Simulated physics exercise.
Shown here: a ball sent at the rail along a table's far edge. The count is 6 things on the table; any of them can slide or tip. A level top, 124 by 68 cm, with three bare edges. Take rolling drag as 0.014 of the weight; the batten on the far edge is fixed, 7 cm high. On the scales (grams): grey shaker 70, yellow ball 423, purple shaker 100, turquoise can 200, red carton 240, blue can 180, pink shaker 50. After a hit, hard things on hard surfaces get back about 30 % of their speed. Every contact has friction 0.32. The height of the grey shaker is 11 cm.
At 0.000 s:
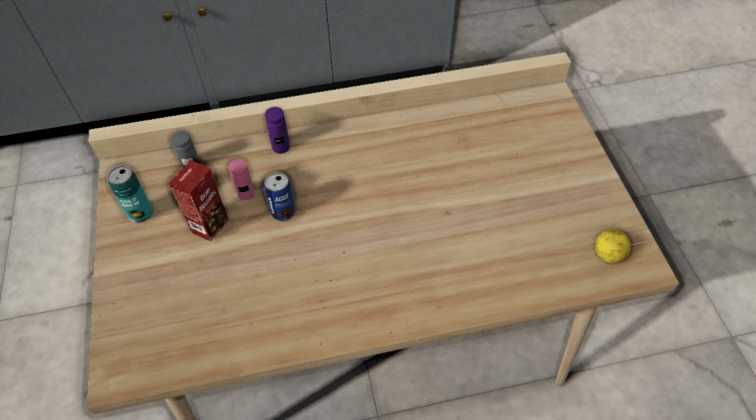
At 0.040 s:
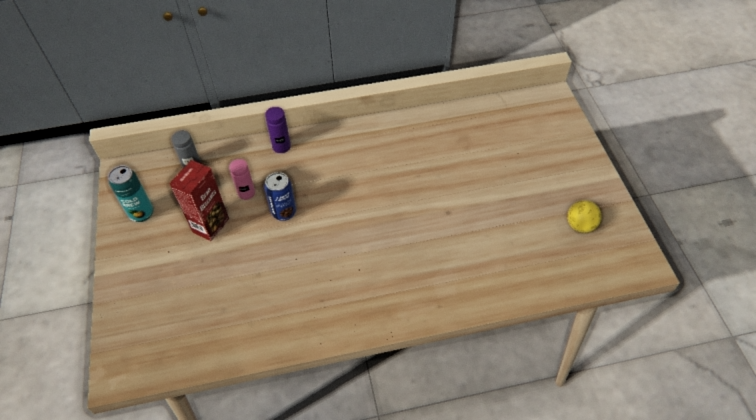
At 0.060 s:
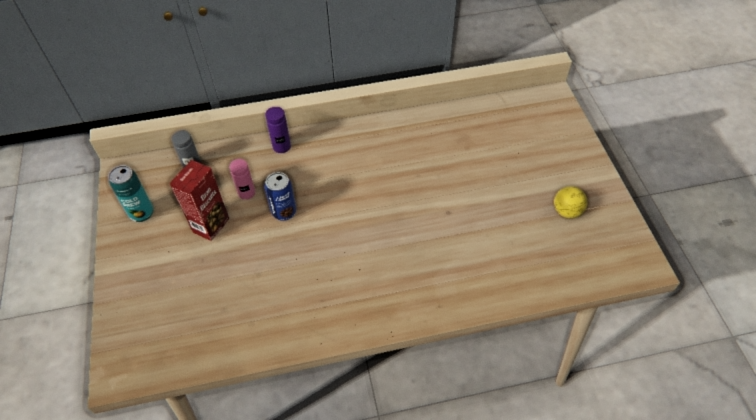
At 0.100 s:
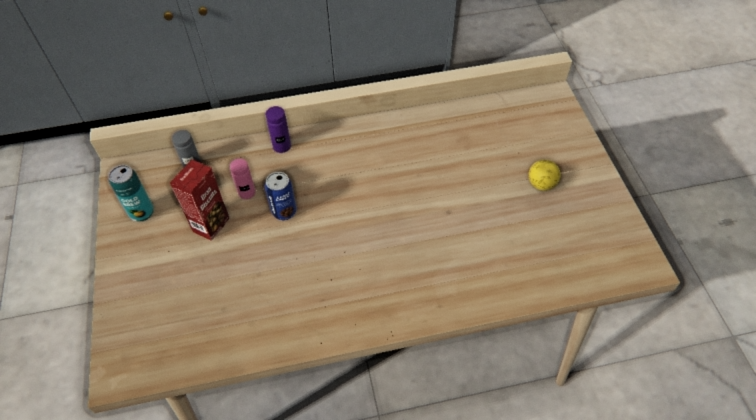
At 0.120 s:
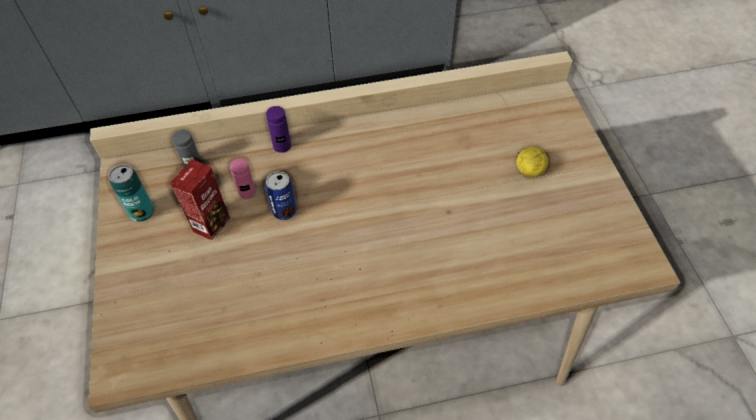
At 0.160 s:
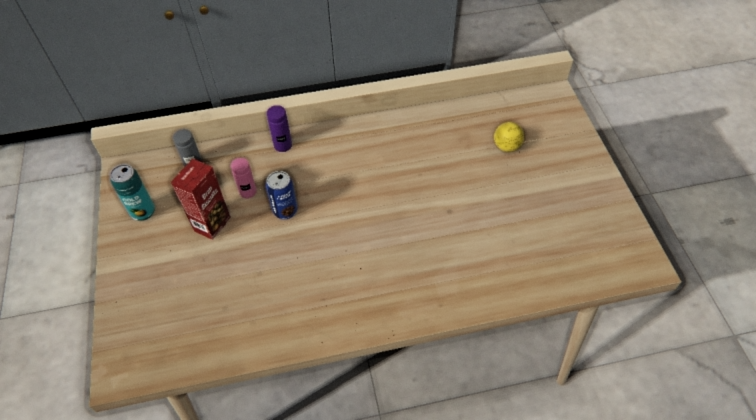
A yellow ball rolled from the right side of a wooden table up and leftward toward the raised far edge, while the cans, red carton and small shakers clustered on the left stayed put.
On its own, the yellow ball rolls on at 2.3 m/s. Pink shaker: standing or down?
Looks like it makes it through.
After 0.96 s, yellow ball near (344, 198).
After 2.16 s, yellow ball near (109, 353).
By the end (2.9 s), all 6 in place, give or take 4 cm. Seen from the same camera at the end, pink shaker near (244, 178).
